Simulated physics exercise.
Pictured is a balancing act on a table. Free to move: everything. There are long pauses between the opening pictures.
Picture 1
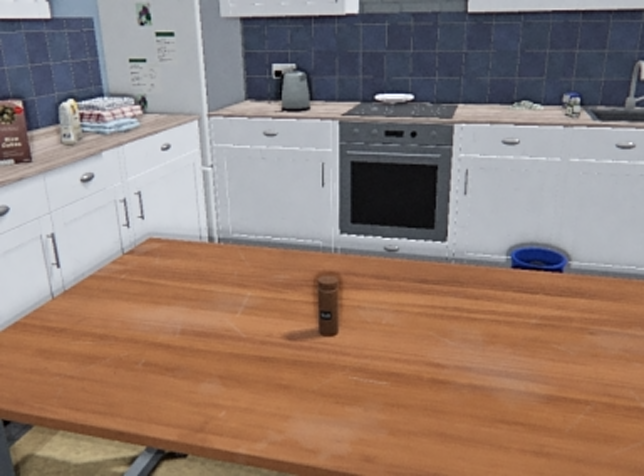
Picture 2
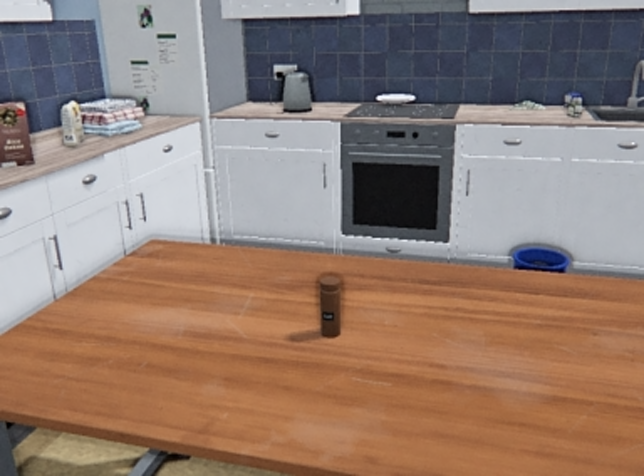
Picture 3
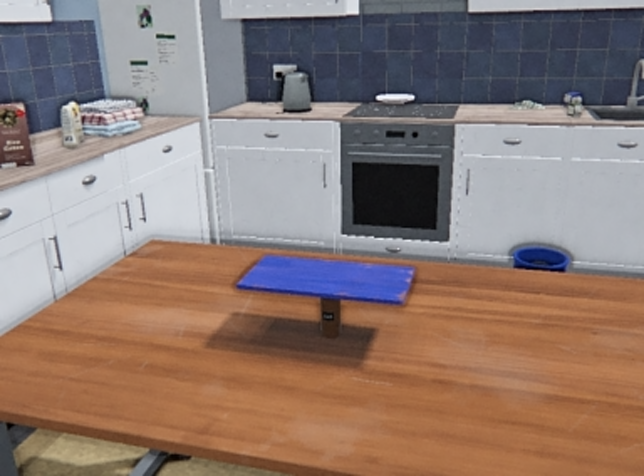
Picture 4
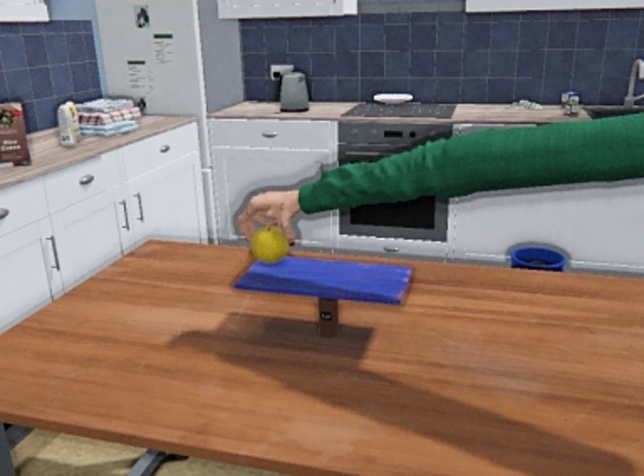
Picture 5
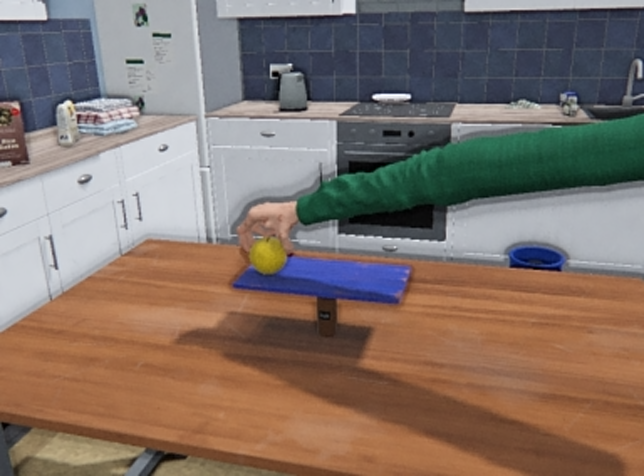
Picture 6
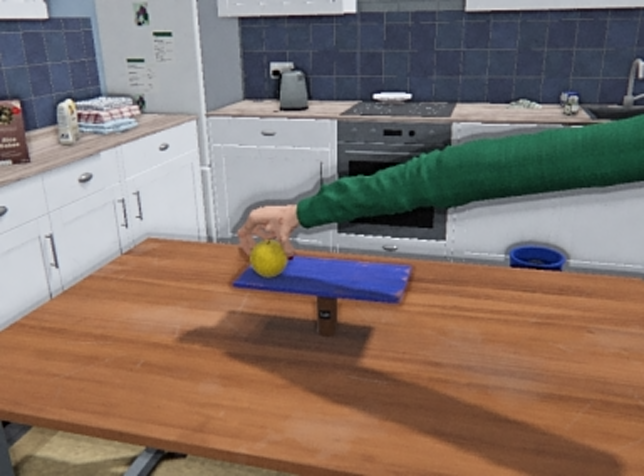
On a kitchen table, a hand lowers a yellow apple onto a blue board's left side.
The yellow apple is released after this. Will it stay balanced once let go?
No.
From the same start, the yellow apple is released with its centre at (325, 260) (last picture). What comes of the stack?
Outcome: Stable.
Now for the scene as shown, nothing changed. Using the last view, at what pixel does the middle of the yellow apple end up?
It finishes at about (223, 317).
Then, 0.30 s after the last picture, yellow apple now fallen; blue board tipped 37° from how it was.
Then, 0.50 s after the last picture, blue board tipped 39° from how it was; brown shaker tipped 19° from how it was.
Then, 0.60 s after the last picture, blue board now fallen; brown shaker tipped 72° from how it was.
Then, 0.70 s after the last picture, brown shaker now fallen.
By the end, fallen, yellow apple, blue board and brown shaker. Seen from the same camera at the end, yellow apple near (223, 317). The stack loses its balance.
